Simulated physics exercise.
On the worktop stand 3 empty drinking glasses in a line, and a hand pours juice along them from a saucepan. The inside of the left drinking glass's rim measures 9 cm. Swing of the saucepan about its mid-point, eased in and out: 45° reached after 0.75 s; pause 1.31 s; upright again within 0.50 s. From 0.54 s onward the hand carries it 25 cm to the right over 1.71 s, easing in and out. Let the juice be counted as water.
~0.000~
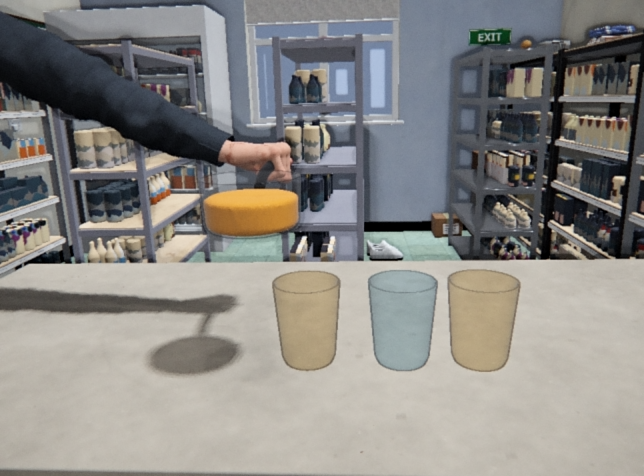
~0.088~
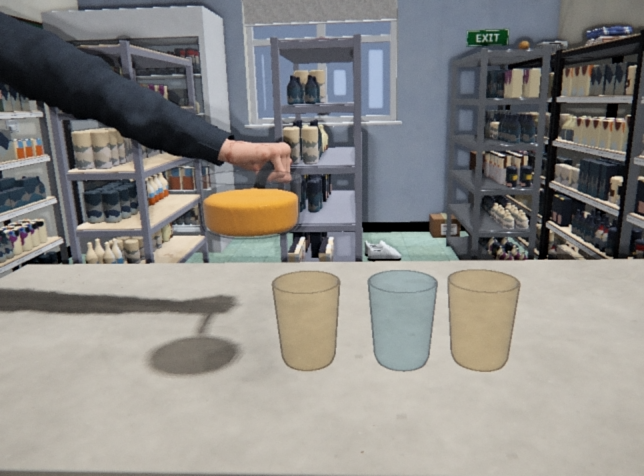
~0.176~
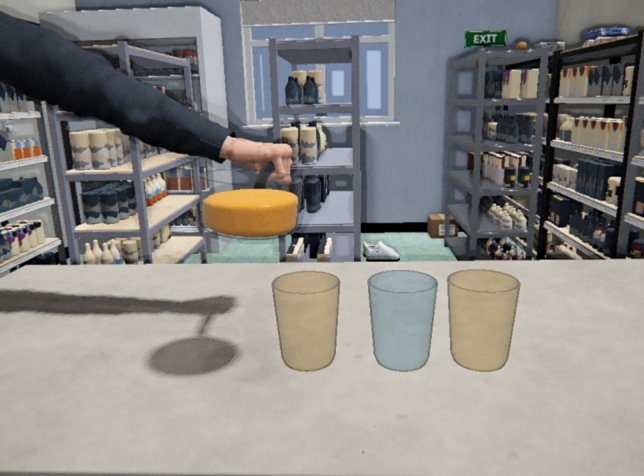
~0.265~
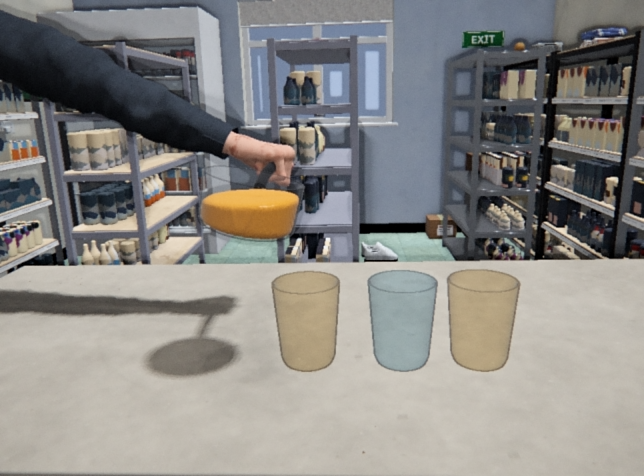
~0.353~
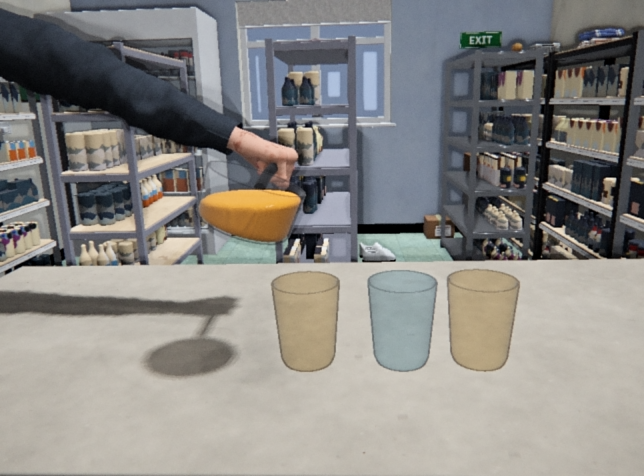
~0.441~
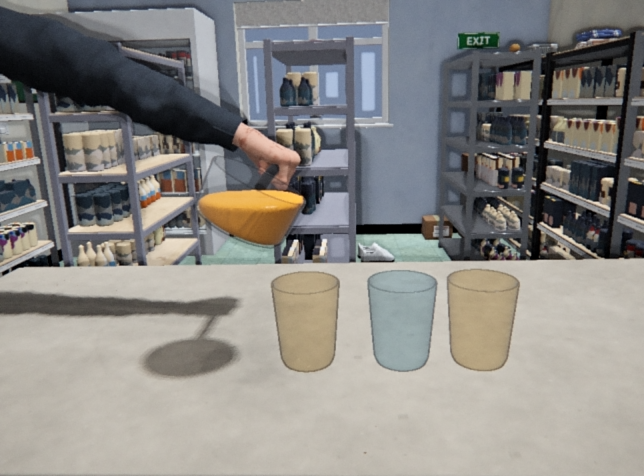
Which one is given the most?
I'd bet on the one in the centre.
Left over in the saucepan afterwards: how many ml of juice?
It holds about 220 ml at the end.
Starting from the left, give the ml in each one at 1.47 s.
I'd put it at some 20 ml left, 80 ml in the middle and 0 ml right.
Then, 1.03 s in, the tilt is 45° and from the left they hold 25 ml, 10 ml, 0 ml, the saucepan 325 ml, and 75 ml is on the worktop.
Then, 1.47 s in, the tilt is 45° and from the left they hold 25 ml, 75 ml, 0 ml, the saucepan 270 ml, and 100 ml is on the worktop.
Then, 1.92 s in, the tilt is 45° and from the left they hold 25 ml, 80 ml, 30 ml, the saucepan 235 ml, and 105 ml is on the worktop.
Then, 2.41 s in, the tilt is 9° and from the left they hold 25 ml, 80 ml, 50 ml, the saucepan 225 ml, and 105 ml is on the worktop.
Finally, from the left they hold 25 ml, 80 ml, 50 ml, the saucepan 225 ml, and 105 ml is on the worktop.
